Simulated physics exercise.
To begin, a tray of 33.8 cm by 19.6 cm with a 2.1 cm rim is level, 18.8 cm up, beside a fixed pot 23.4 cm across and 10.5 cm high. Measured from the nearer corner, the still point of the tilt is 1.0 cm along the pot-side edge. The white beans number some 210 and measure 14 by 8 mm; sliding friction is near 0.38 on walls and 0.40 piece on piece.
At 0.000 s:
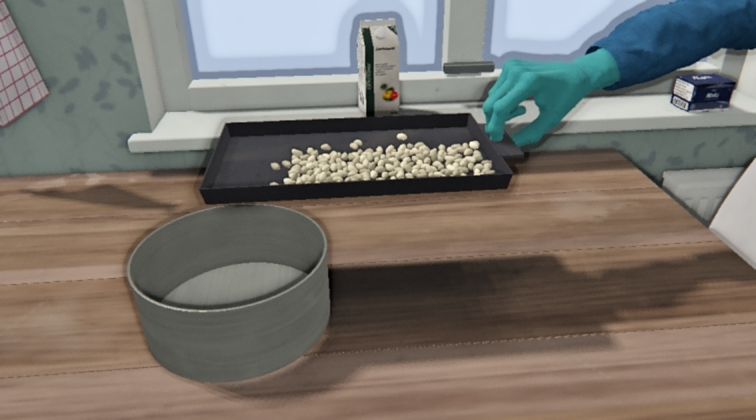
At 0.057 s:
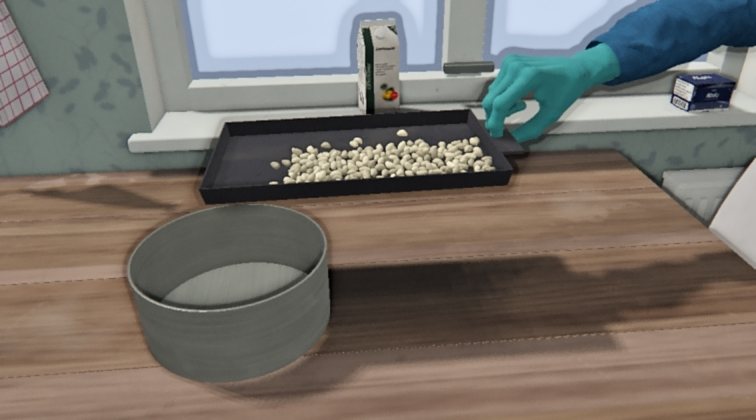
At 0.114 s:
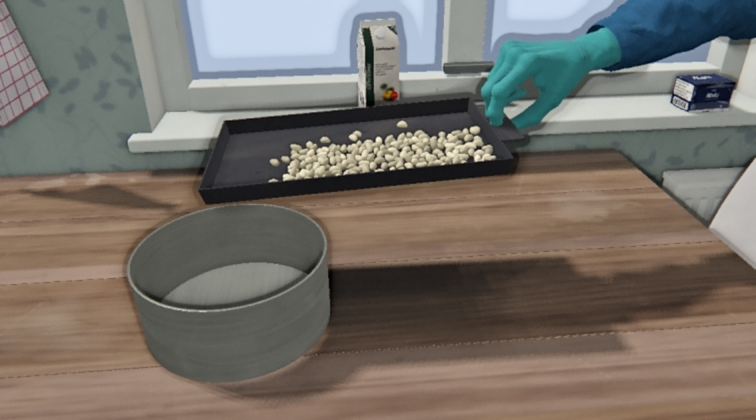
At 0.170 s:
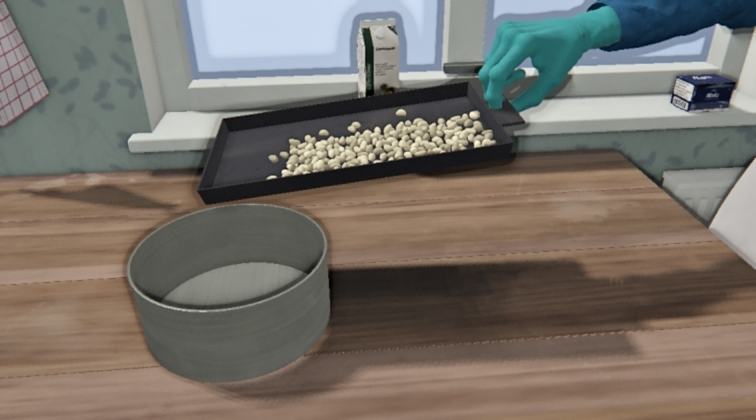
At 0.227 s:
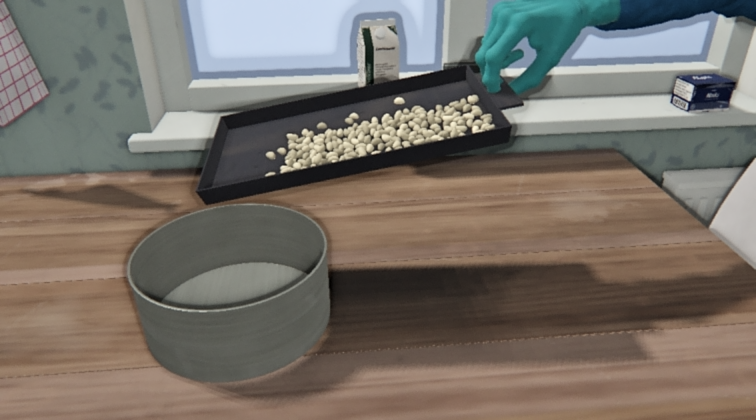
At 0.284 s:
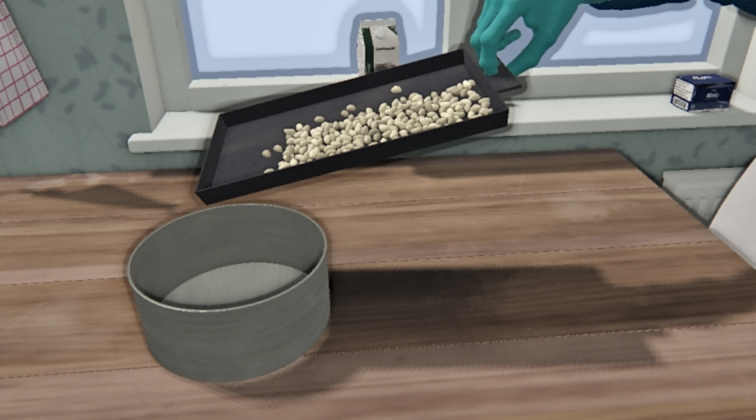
A black tray of white beans lay level on a wooden counter behind a round grey pot, then a teal-gloved hand raised its right end, slanting it down toward the left.
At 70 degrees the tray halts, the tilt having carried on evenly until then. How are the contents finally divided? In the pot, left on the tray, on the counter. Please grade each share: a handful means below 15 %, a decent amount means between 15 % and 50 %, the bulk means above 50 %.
Pot: The bulk, left on the tray: A decent amount, counter: A handful.
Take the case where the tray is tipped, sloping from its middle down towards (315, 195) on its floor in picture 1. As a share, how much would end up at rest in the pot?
Something like 55 in a hundred.
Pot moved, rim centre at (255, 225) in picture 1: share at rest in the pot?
With the pot there, close to 20 per cent.
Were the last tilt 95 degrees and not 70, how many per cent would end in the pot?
95 percent.
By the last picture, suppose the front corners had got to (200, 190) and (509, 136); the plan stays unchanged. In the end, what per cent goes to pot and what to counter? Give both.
Final per cent - pot 75, counter 0.
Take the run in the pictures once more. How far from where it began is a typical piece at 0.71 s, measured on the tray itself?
By then it sits near 9 cm from where it began.
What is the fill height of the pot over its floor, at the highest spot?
Roughly 1.5 cm up.
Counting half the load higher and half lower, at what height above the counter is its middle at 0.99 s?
I'd say near 22 cm.
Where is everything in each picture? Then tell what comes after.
In the first picture, tray tilt 0 degrees, front corners at (203, 187) and (508, 172); middle of the pieces at (390, 168); pot at (230, 249).
In the second picture, tray tilt 1 degrees, front corners at (203, 187) and (509, 168); middle of the pieces at (390, 166).
In the third picture, tray tilt 3 degrees, front corners at (202, 188) and (509, 157), lowest corner left front; middle of the pieces at (389, 158).
In the fourth picture, tray tilt 7 degrees, front corners at (201, 188) and (508, 141), lowest corner left front; middle of the pieces at (388, 149).
In the fifth picture, tray tilt 11 degrees, front corners at (200, 189) and (507, 125), lowest corner left front; middle of the pieces at (386, 138).
In the sixth picture, tray tilt 14 degrees, front corners at (199, 189) and (504, 108), lowest corner left front; middle of the pieces at (384, 128); pot at (230, 249). Its pace works out near 65 degrees a second.
After 0.71 s, tilt 41 degrees; the tray holds 100 %, the pot 0 %.
Then, at 0.99 s, tilt 59 degrees; the tray holds 90 %, the pot 0 %.
After 1.38 s, tilt 70 degrees; the tray holds 50 %, the pot 45 %.
In the end, at 2.6 s, pot 60 %, tray 40 %, counter 0 %.
